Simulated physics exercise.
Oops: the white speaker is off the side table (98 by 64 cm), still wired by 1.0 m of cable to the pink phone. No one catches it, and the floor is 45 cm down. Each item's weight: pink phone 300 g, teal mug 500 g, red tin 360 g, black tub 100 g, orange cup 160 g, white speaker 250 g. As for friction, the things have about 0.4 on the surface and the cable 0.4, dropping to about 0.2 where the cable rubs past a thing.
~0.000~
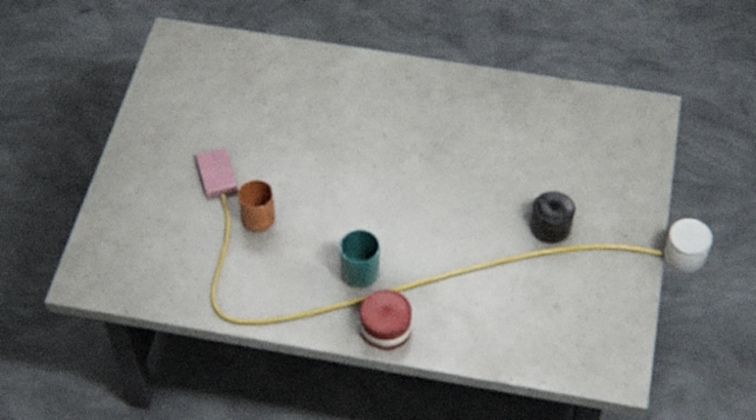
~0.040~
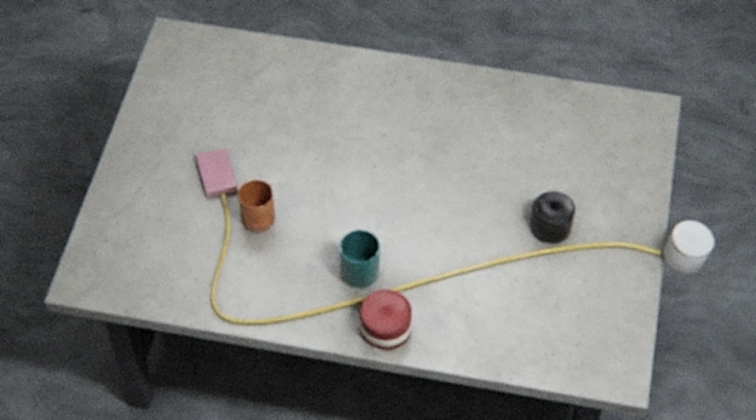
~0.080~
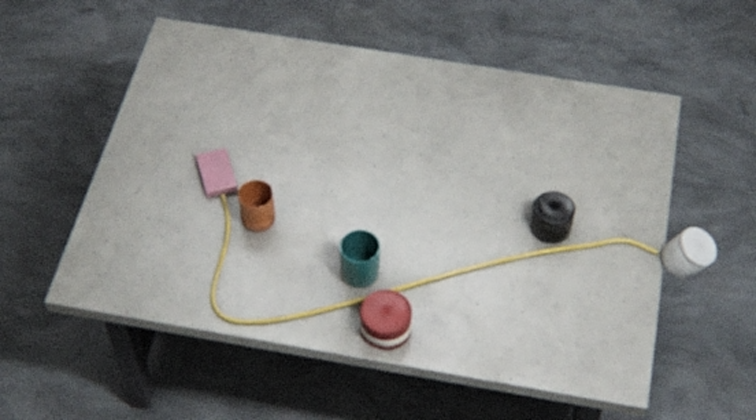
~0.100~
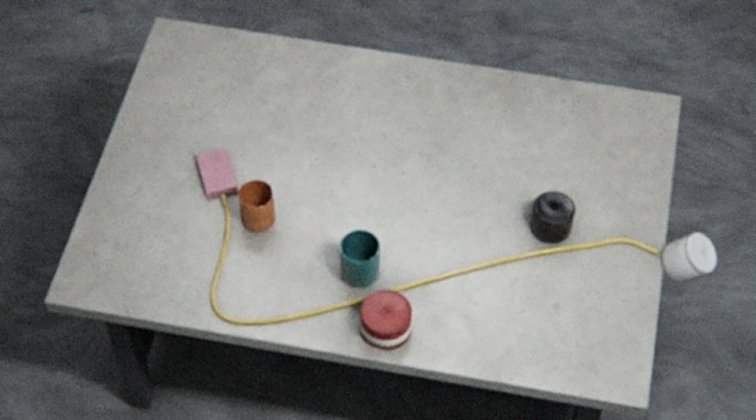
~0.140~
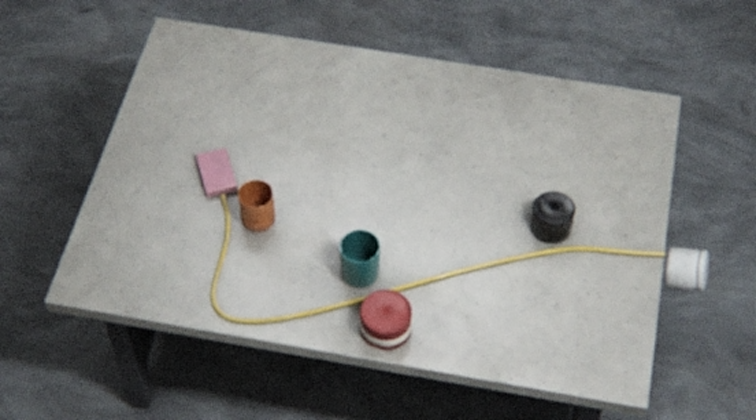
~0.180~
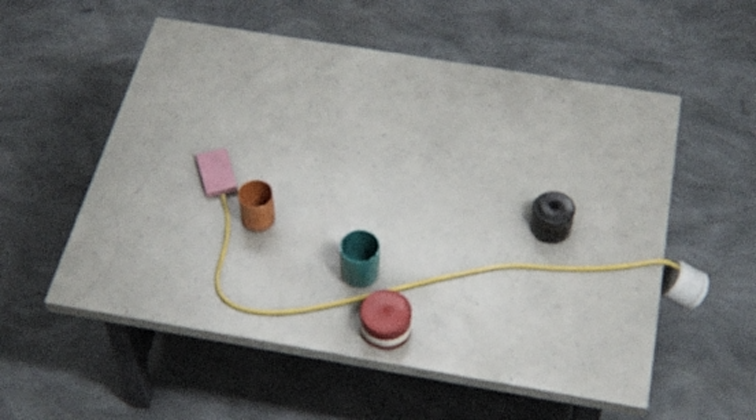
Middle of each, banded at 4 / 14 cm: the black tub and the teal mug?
Result: Black tub lowest band, teal mug lowest band.
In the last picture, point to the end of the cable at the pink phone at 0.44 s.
(246, 212), roughly.
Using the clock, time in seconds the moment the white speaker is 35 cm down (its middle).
It happens at 1.40 seconds on the clock.
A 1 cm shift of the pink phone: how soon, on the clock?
Pink phone at about 0.32 s on the clock.
After 0.4 s, the cable's tail end at (246, 212); white speaker over the edge, pink phone 5 cm off its start, orange cup 4 cm off its start.
After 0.7 s, the cable's tail end at (254, 216); white speaker over the edge, pink phone 7 cm off its start, orange cup 4 cm off its start.
After 0.9 s, the cable's tail end at (258, 220); white speaker over the edge, pink phone 8 cm off its start at (240, 199), orange cup 5 cm off its start at (283, 184).
After 1.2 s, the cable's tail end at (263, 224); pink phone 9 cm off its start, orange cup 5 cm off its start, white speaker over the edge.
After 2.4 s, the cable's tail end at (263, 224); teal mug 1 cm off its start at (362, 242), black tub 0 cm off its start at (554, 207), pink phone 9 cm off its start at (244, 204), orange cup 5 cm off its start at (287, 184).
